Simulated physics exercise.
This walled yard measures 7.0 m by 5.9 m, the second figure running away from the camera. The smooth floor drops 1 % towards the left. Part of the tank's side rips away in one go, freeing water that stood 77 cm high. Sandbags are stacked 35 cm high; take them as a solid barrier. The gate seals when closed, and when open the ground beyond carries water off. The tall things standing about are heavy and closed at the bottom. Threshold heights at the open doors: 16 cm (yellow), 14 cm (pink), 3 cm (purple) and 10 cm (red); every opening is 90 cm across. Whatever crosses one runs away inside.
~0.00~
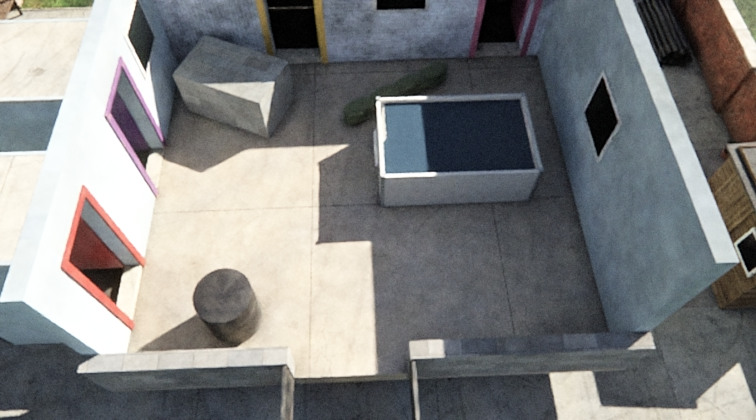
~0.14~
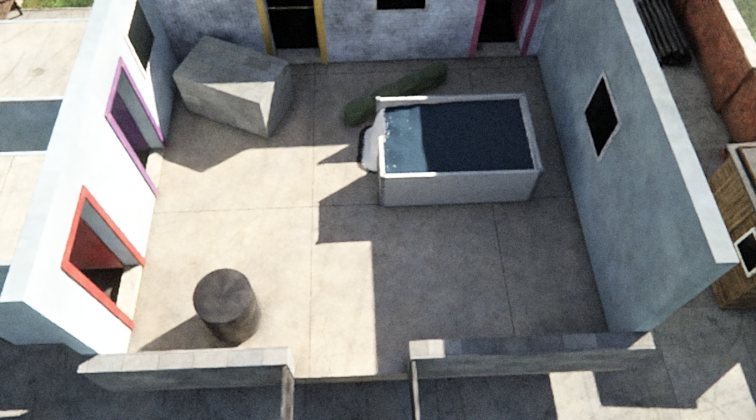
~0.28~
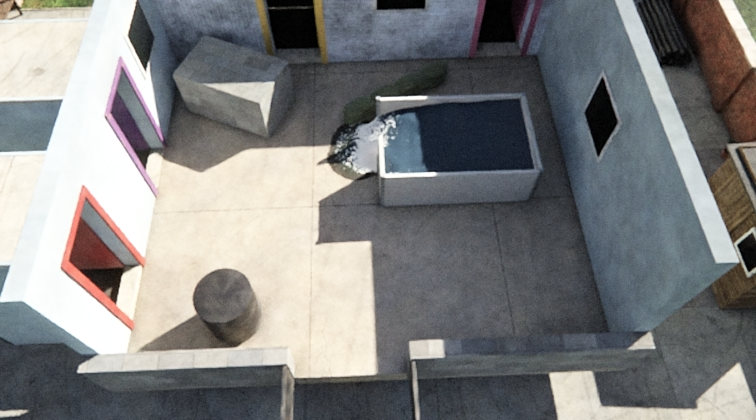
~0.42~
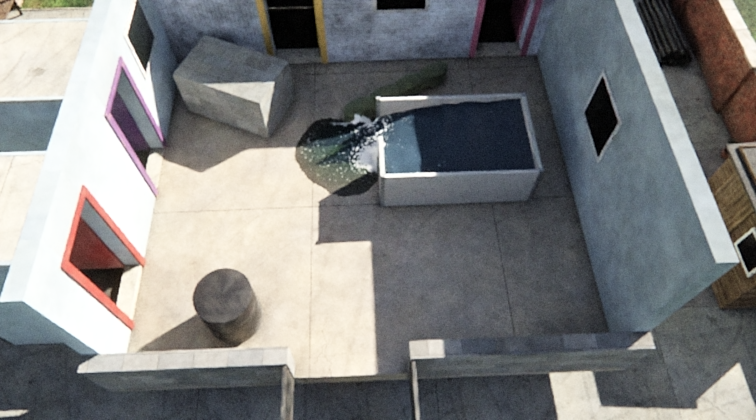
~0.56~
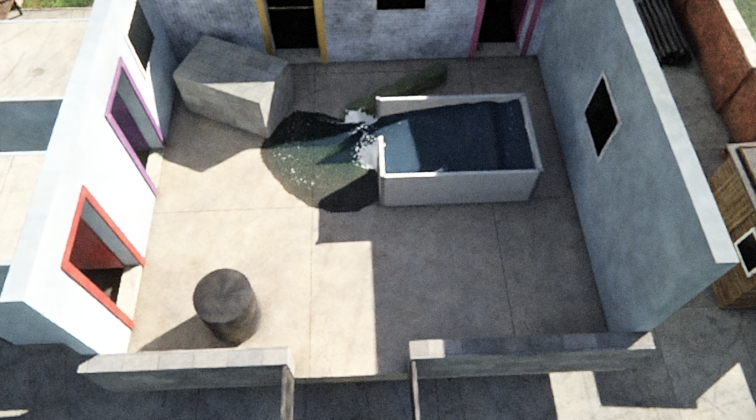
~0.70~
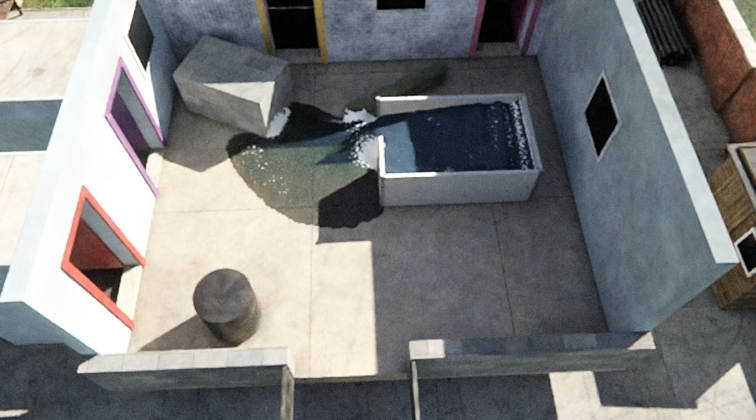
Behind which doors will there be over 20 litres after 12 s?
Within that time: At the yellow door it keeps below the limit; at the pink door it stays under the limit; at the purple door it exceeds the limit; at the red door it exceeds the limit.
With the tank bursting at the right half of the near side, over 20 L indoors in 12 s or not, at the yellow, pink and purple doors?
Then: Yellow under, pink not over, purple past it.
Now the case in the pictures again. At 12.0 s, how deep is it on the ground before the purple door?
Roughly 7.0 cm deep.
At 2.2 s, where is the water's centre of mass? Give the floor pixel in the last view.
At about (372, 163).
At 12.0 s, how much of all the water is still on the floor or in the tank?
Roughly 76 in a hundred.
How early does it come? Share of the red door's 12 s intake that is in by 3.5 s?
Some 10 per cent by then.
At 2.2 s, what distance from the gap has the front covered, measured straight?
Some 4.8 m out.
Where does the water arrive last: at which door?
It is the pink one.
After 1.4 s water covers 25 % of the floor and is deepest (42 cm) near (278, 126); yellow door 1 cm at the sill, 0 L in, pink door not reached, purple door 6 cm at the sill, 15 L in, red door not reached.
After 2.2 s water covers 40 % of the floor and is deepest (37 cm) near (277, 134); yellow door 17 cm at the sill, 1 L in, pink door not reached, purple door 10 cm at the sill, 100 L in, red door 11 cm at the sill, 0 L in.
After 3.5 s water covers 50 % of the floor and is deepest (30 cm) near (125, 368); yellow door 12 cm at the sill, 8 L in, pink door not reached, purple door 13 cm at the sill, 241 L in, red door 12 cm at the sill, 6 L in.
After 7.0 s water covers 85 % of the floor and is deepest (17 cm) near (125, 368); yellow door 7 cm at the sill, 8 L in, pink door 4 cm at the sill, 0 L in, purple door 11 cm at the sill, 438 L in, red door 13 cm at the sill, 34 L in.
After 12.0 s water covers 95 % of the floor and is deepest (14 cm) near (125, 368); yellow door 7 cm at the sill, 8 L in, pink door 3 cm at the sill, 0 L in, purple door 7 cm at the sill, 548 L in, red door 13 cm at the sill, 61 L in.
